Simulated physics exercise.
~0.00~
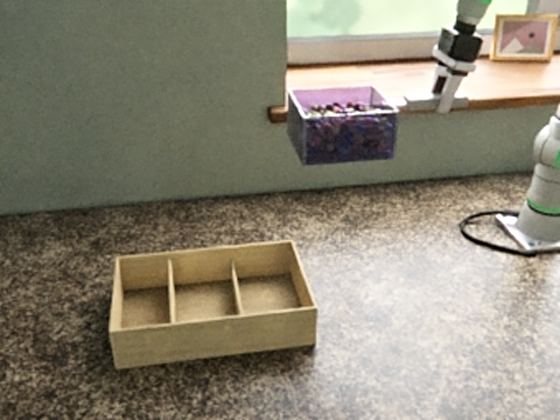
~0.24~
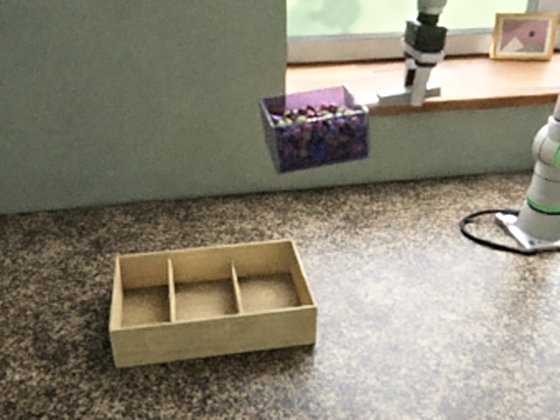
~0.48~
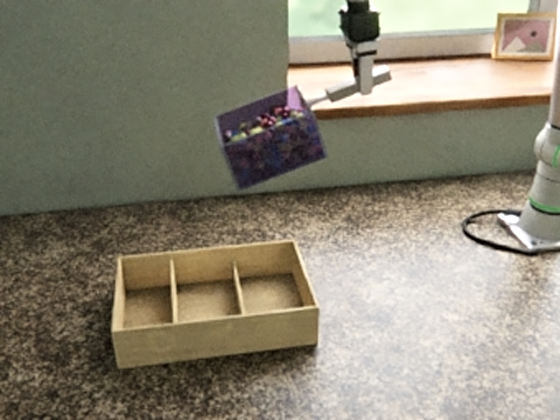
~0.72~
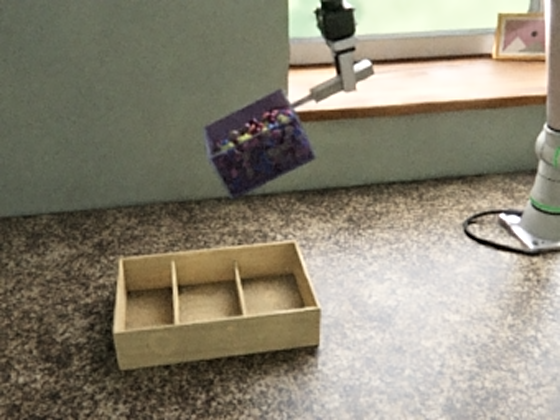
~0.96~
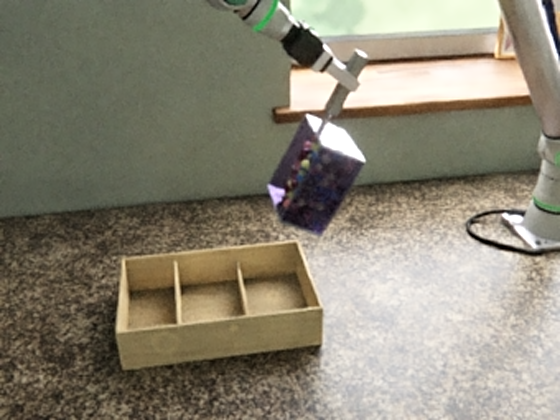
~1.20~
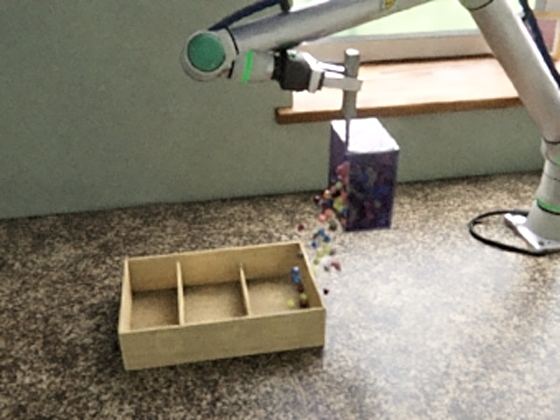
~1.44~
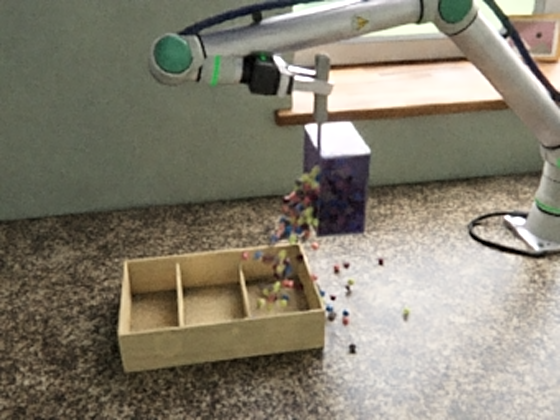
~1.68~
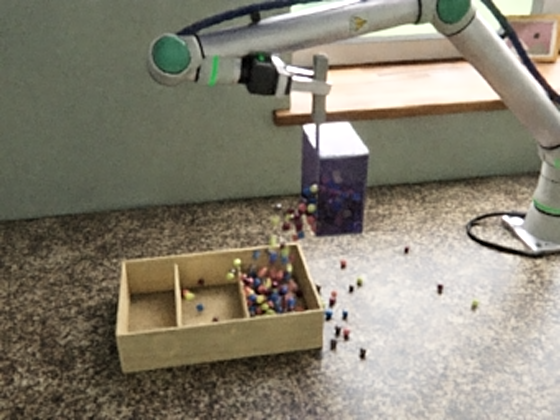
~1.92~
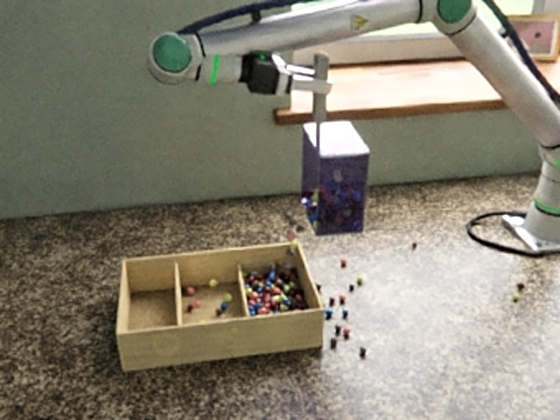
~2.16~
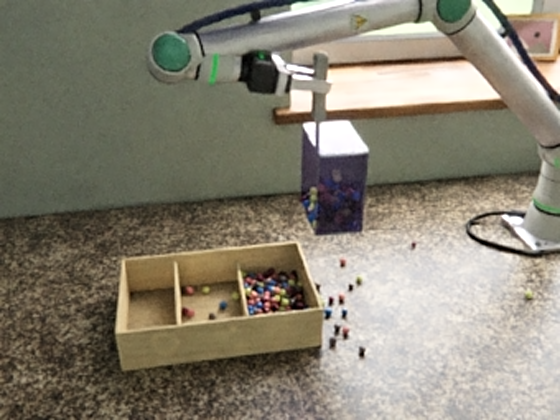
Robot arm carrying a purple box of colourful beads left, tipping it and spilling them into a divided wooden tray and onto the tabletop.
